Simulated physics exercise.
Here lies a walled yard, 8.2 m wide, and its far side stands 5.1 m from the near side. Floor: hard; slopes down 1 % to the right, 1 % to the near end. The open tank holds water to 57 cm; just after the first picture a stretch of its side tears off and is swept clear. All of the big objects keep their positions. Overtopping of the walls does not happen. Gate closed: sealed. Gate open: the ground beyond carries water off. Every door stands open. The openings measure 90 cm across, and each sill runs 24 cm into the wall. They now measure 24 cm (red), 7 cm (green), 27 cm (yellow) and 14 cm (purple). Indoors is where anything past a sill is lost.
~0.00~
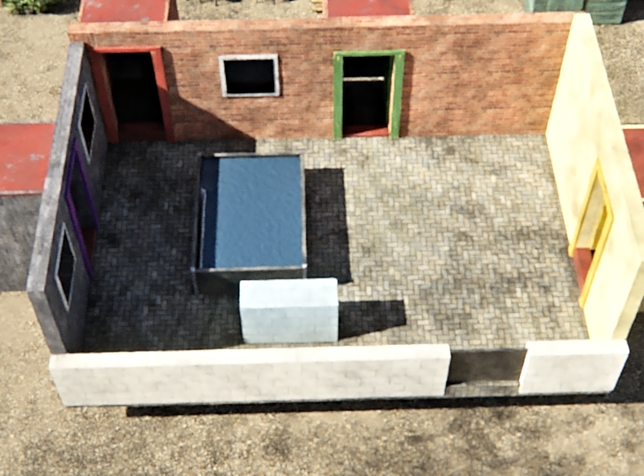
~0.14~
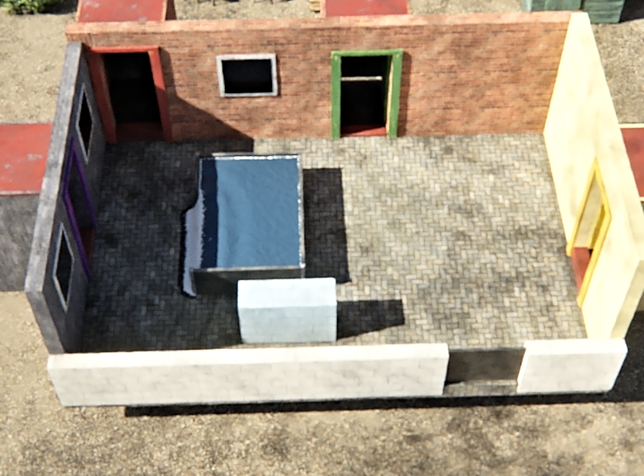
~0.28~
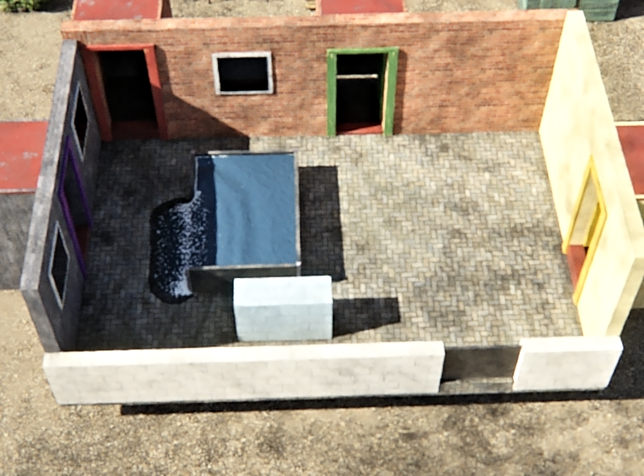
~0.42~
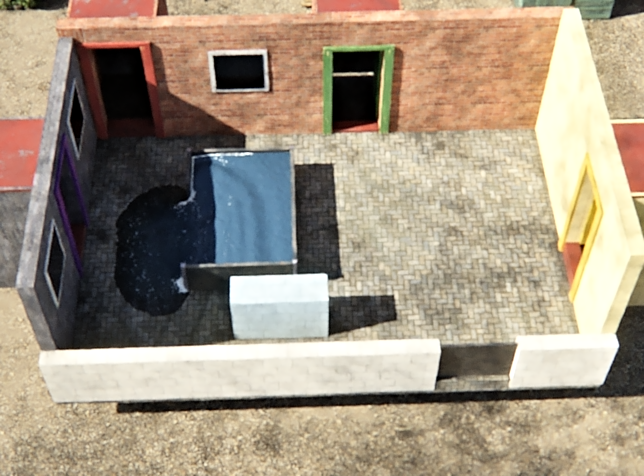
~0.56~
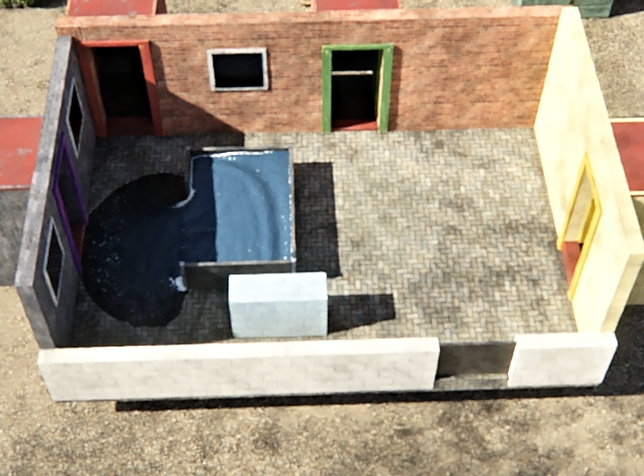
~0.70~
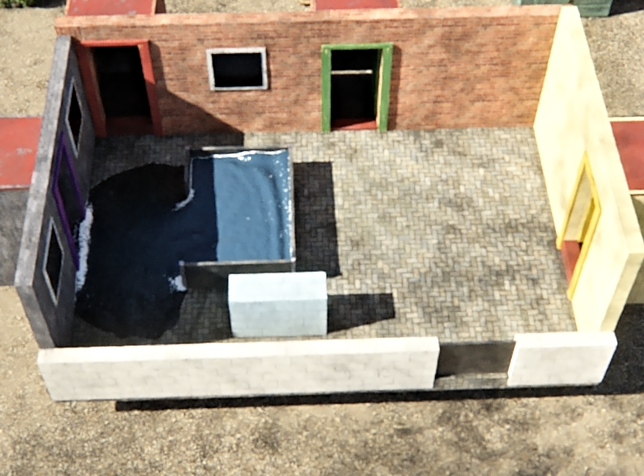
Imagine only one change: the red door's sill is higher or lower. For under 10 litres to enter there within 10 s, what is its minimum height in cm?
Its minimum height would be about 15 cm.
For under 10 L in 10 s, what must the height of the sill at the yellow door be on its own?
The yellow door needs around 6.0 cm.
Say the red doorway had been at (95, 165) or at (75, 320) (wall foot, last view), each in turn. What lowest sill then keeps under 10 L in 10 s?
You'd want roughly 11.0 cm there first, then roughly 23 cm.
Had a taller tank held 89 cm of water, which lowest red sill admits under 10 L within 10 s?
A step of about 25 cm does it.
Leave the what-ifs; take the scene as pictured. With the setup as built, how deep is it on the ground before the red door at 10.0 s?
Lab note: Depth approx. 4.5 cm.
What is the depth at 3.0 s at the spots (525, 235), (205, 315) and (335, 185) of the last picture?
In that order: 0, 2 and 0 cm.
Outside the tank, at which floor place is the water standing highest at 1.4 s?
(83, 247).
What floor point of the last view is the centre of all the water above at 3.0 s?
Roughly (170, 254).
After 1.4 s water covers 20 % of the floor, deepest (39 cm) near (83, 247); it has not reached the red door.
After 3.0 s water covers 35 % of the floor, deepest (32 cm) near (67, 376); 16 cm at the red door, 0 litres in over its 24 cm sill.
After 10.0 s water covers 85 % of the floor, deepest (12 cm) near (580, 362); 5 cm at the red door, 0 litres in over its 24 cm sill.
At the red door as built, the water arrived by 1.7 s and peaked near 17 cm at 2.4 s.
With a sill of 13 cm, 26 litres would have come in within the 10 s; with 17.5 cm, 3 litres. So under 10 litres takes about 15 cm.
